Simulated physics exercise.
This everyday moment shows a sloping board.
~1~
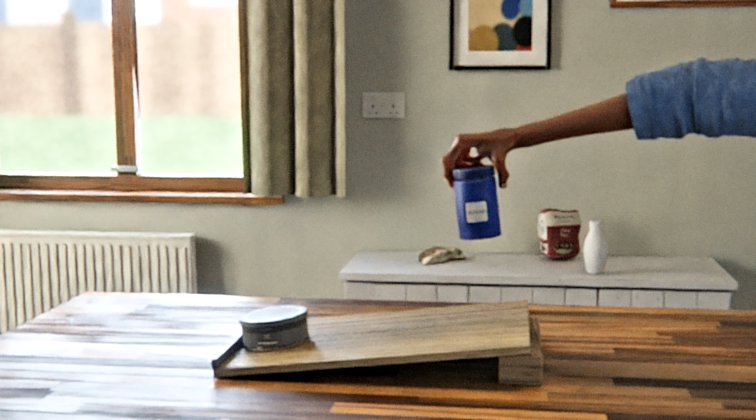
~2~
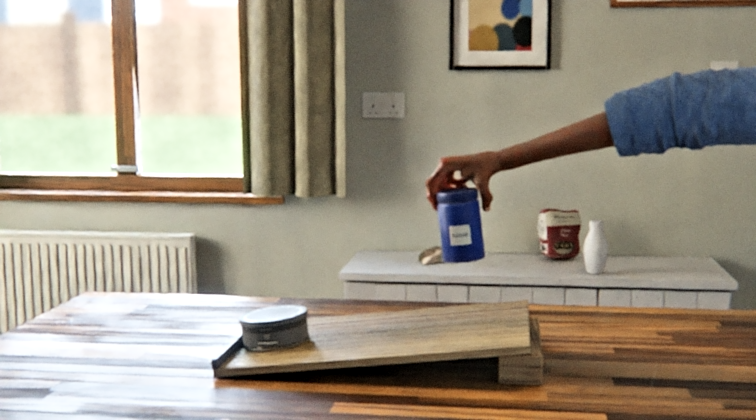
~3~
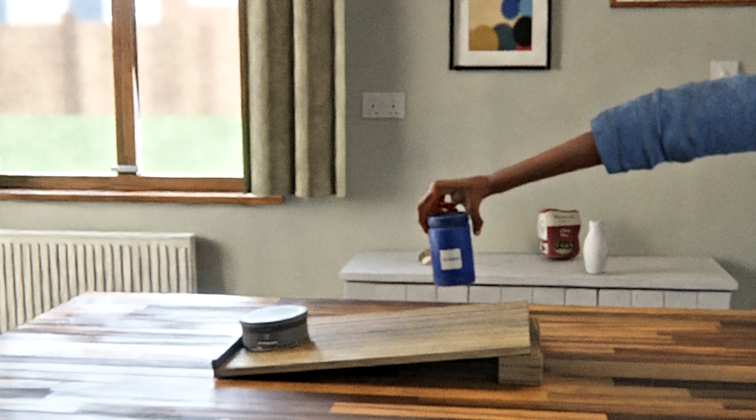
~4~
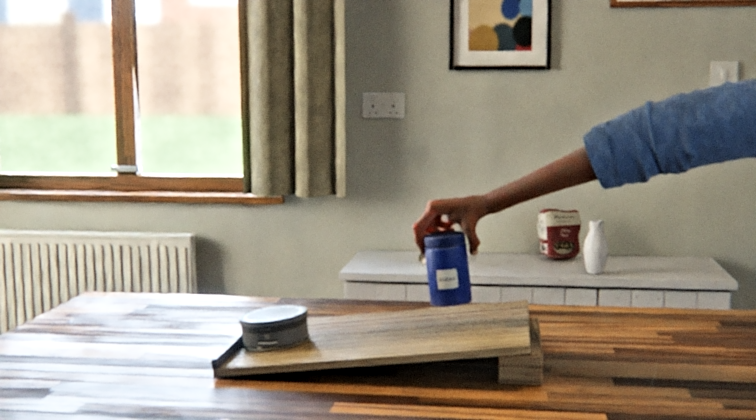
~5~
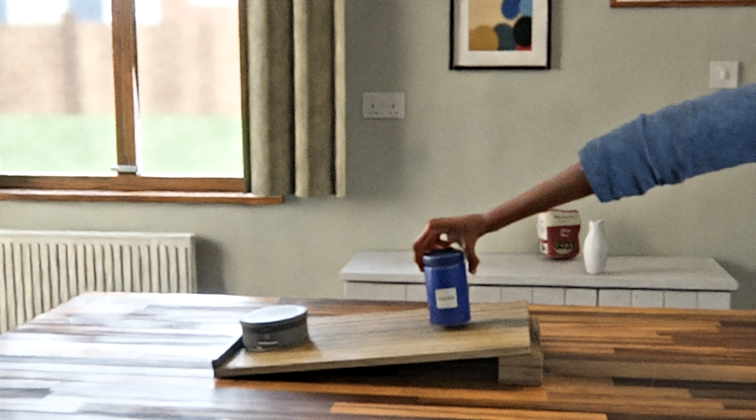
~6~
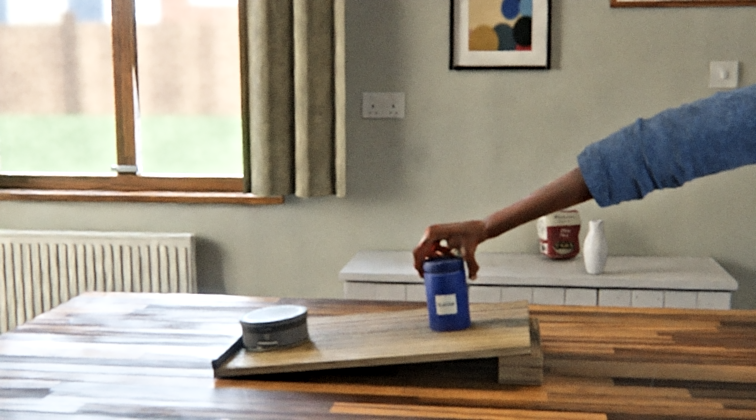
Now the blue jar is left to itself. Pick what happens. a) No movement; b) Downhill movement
a.
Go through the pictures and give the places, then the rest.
Still above its spot; blue jar (476, 202); grey tub (275, 328), in the first frame.
Still above its spot; blue jar (460, 225); grey tub (275, 328), in the second frame.
Still above its spot; blue jar (451, 249); grey tub (275, 328), in the third frame.
Still above its spot; blue jar (448, 268); grey tub (275, 328), in the fourth frame.
Still above its spot; blue jar (447, 287); grey tub (275, 328), in the fifth frame.
Set down, still held; blue jar (447, 293); grey tub (275, 328), in the sixth frame.
Then, 0.30 s after the last picture, nothing has stirred.
Then, 0.60 s after the last picture, blue jar resting near (447, 293).
At rest, both in place. Seen from the same camera at the end, blue jar near (447, 293). The blue jar remains at rest.
